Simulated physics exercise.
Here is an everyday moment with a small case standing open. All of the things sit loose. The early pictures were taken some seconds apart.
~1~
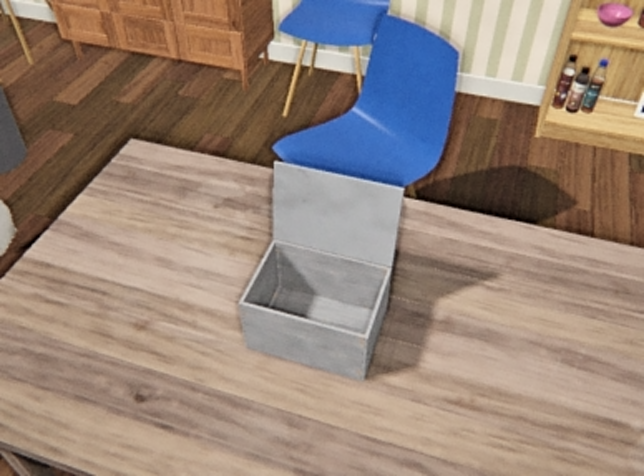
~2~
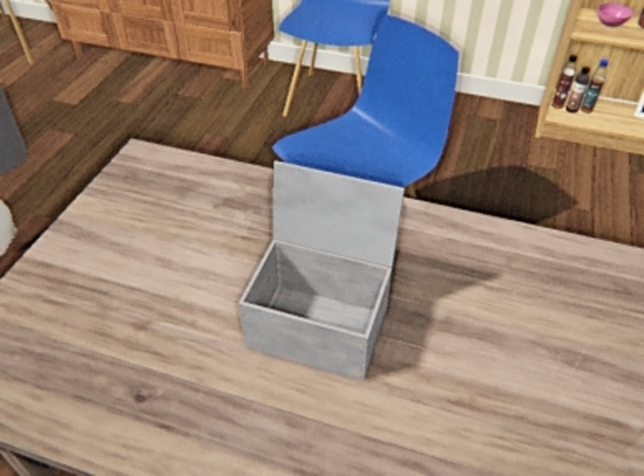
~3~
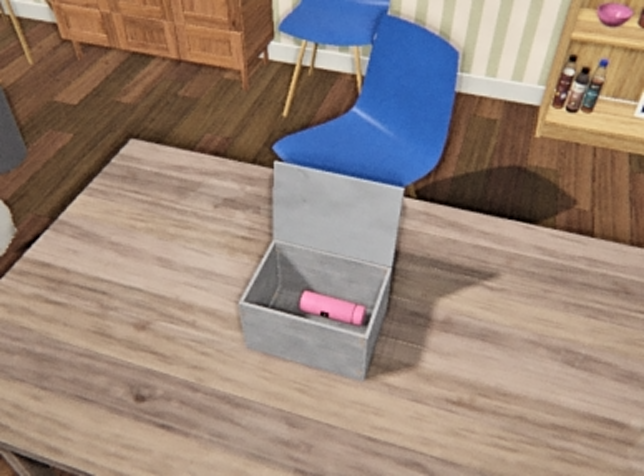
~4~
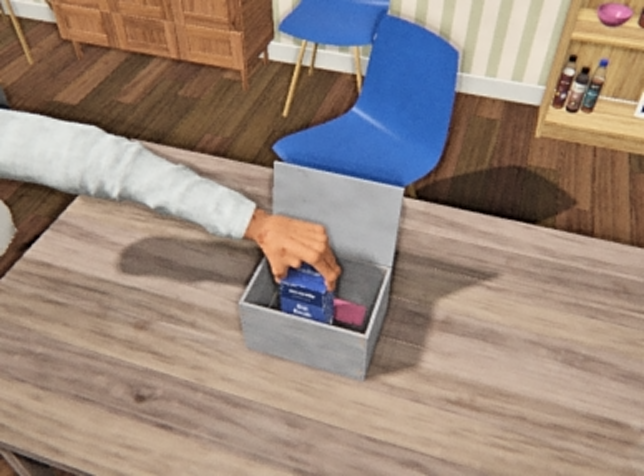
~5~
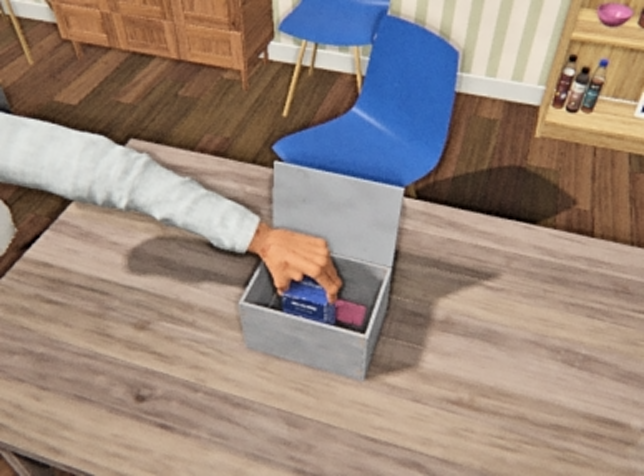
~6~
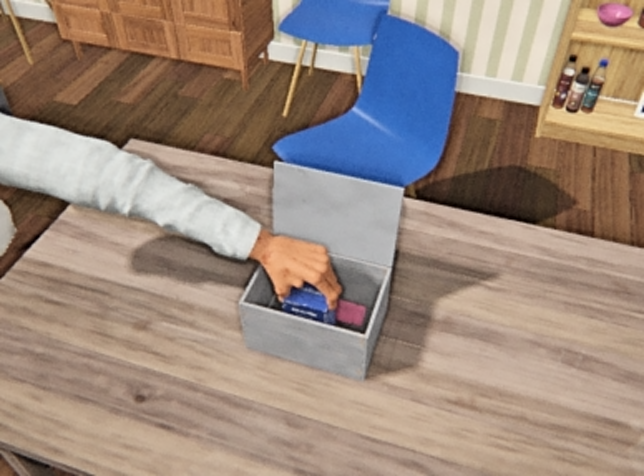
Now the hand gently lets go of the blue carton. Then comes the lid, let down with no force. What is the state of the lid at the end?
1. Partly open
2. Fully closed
Option 1: Partly open.
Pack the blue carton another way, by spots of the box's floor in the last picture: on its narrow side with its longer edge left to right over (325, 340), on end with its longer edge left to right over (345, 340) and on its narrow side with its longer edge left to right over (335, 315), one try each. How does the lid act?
On try one it fits down fine; on try two it won't go down; on try three it fits down fine.
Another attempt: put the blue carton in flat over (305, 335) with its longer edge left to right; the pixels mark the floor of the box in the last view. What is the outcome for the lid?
Then the lid does shut, as it turns out.
Then, 1.40 s later than the last frame, lid 72° above the rim.
Then, 1.90 s later than the last frame, lid 40° above the rim.
When it is over, lid 10° above the rim; both as before. End places, in pixels of the last picture, blue carton near (310, 320).
